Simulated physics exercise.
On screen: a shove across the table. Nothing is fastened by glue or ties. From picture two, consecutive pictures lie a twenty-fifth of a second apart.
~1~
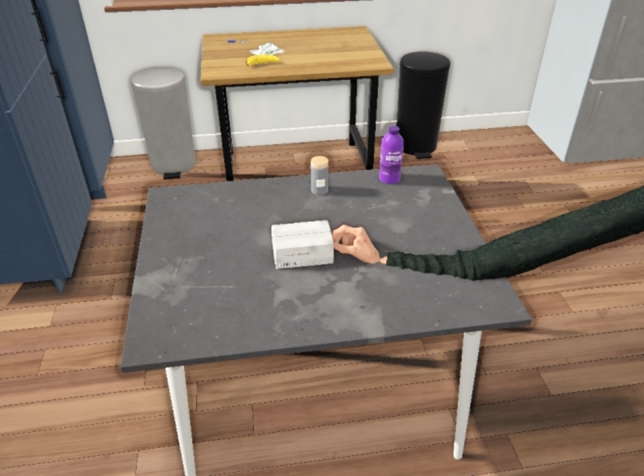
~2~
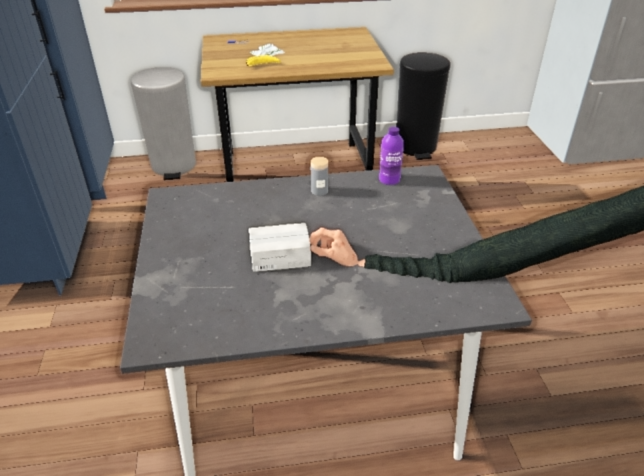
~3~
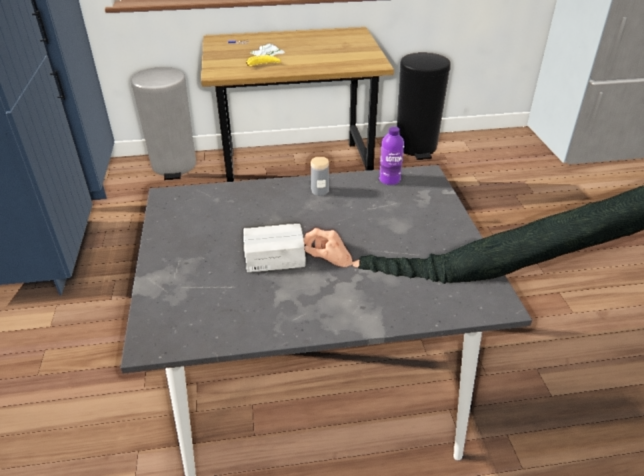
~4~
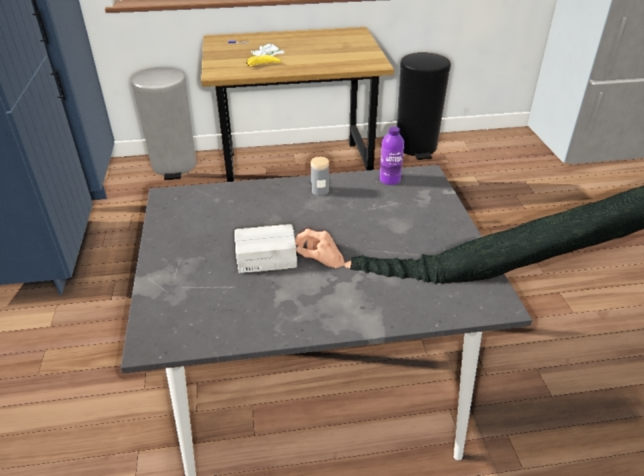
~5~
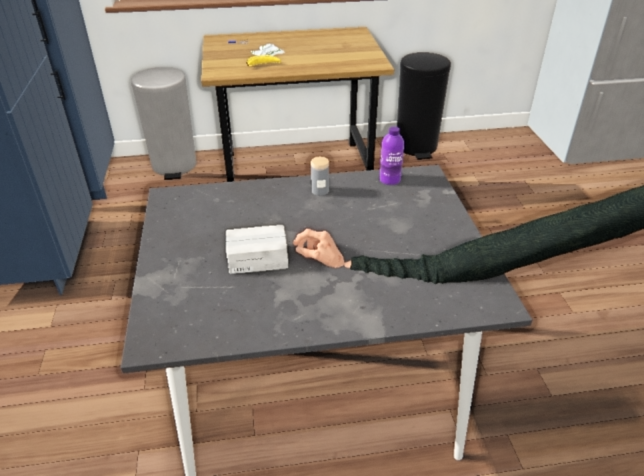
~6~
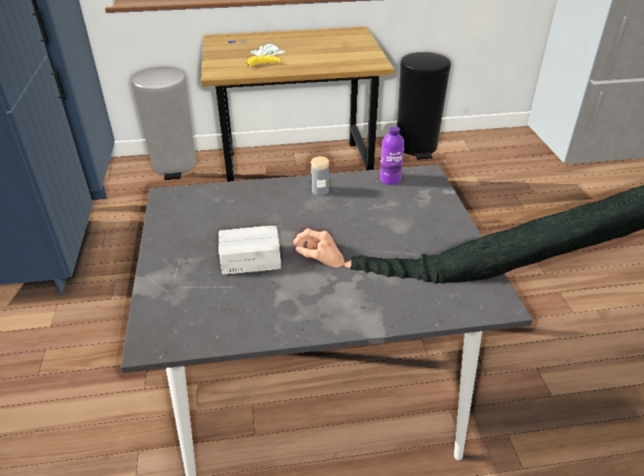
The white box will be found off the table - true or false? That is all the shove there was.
False, it remains on the table.
Then, 0.10 s on from there, white box shifted a little near (239, 251).
Then, 0.40 s on from there, white box resting near (240, 250).
In the end, moved from the start, white box. At the end, from the last picture's camera, white box near (238, 251).
